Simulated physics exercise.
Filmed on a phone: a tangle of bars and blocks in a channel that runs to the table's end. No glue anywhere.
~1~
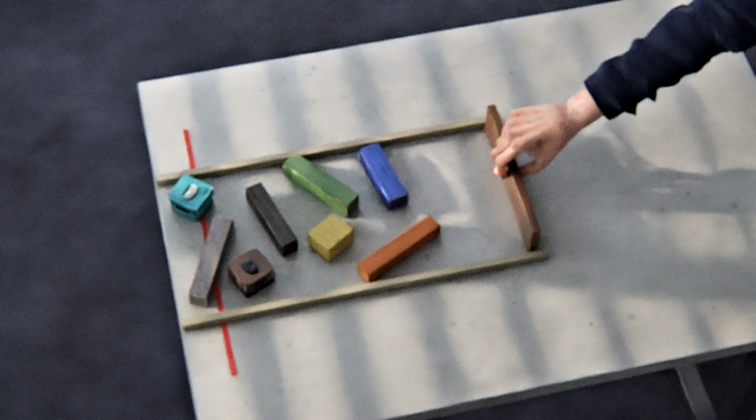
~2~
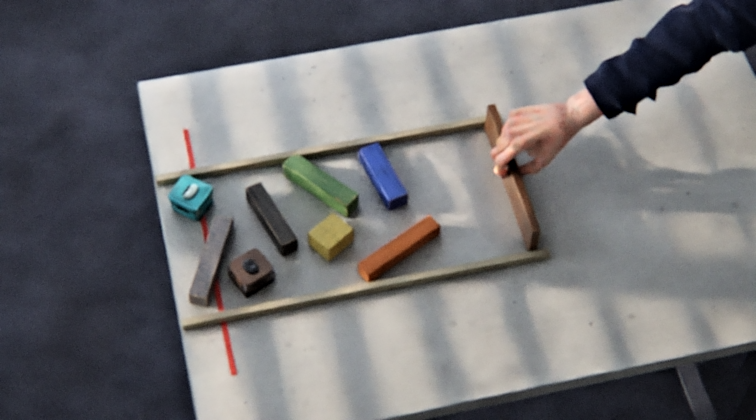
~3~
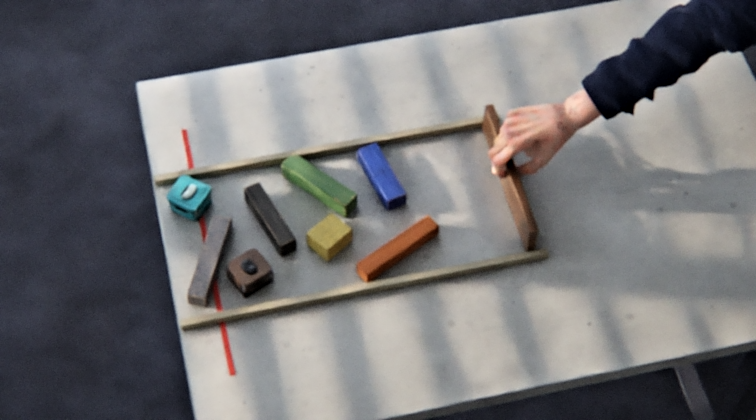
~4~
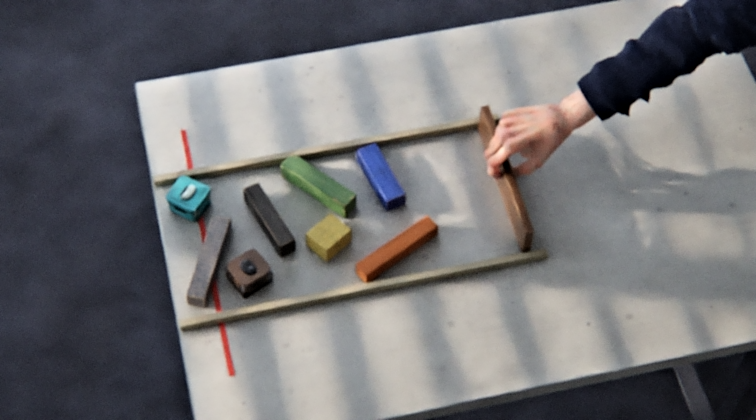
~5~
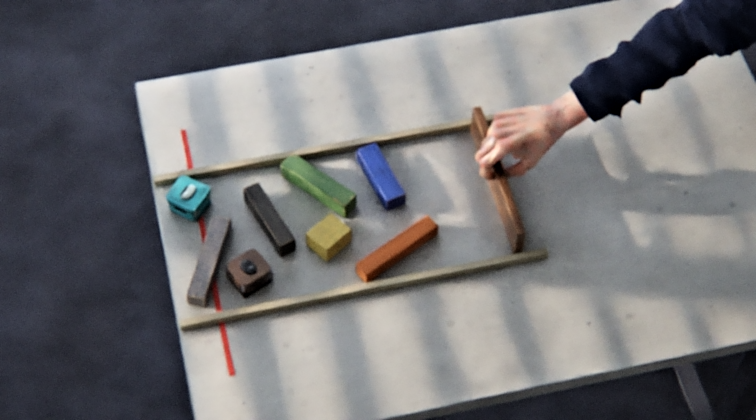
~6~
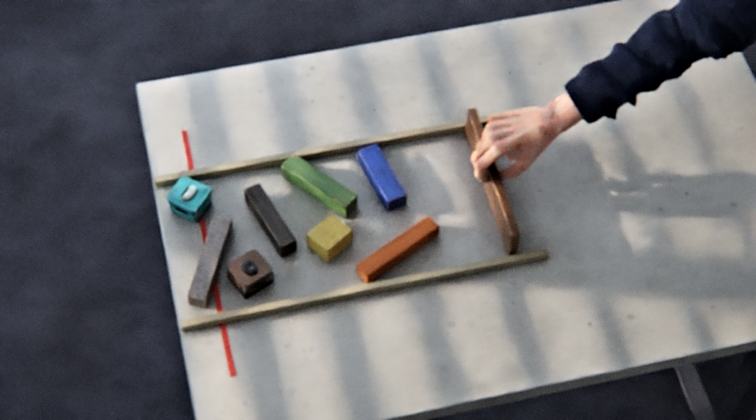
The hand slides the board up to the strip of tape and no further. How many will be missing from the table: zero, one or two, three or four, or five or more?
Outcome: The number that fall off is three or four.
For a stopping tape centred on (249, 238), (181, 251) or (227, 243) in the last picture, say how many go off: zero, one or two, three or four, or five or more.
In that order: One to two; five or more; either three or four.
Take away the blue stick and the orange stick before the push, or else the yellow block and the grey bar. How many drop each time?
It would be 2 and 3.
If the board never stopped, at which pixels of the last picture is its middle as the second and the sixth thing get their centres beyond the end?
Near (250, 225) and (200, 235).
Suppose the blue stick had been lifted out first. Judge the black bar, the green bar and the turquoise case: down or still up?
The black bar comes down; the green bar holds on; the turquoise case goes over.
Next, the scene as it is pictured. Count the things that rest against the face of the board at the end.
That makes 3.
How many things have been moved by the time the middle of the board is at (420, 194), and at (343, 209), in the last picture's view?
The counts are 1 and 4.
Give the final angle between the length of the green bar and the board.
Near 0 degrees.
Early on, none off yet; turquoise case at rest near (190, 200); grey bar at rest near (210, 262); brown case at rest near (250, 274).
A while later, none off yet; turquoise case travelled about its own width near (169, 204); grey bar travelled a little near (169, 265); brown case travelled about its own width near (195, 277).
Finally, the number that fall off is three or four; lost, black bar, brown case, grey bar and turquoise case.
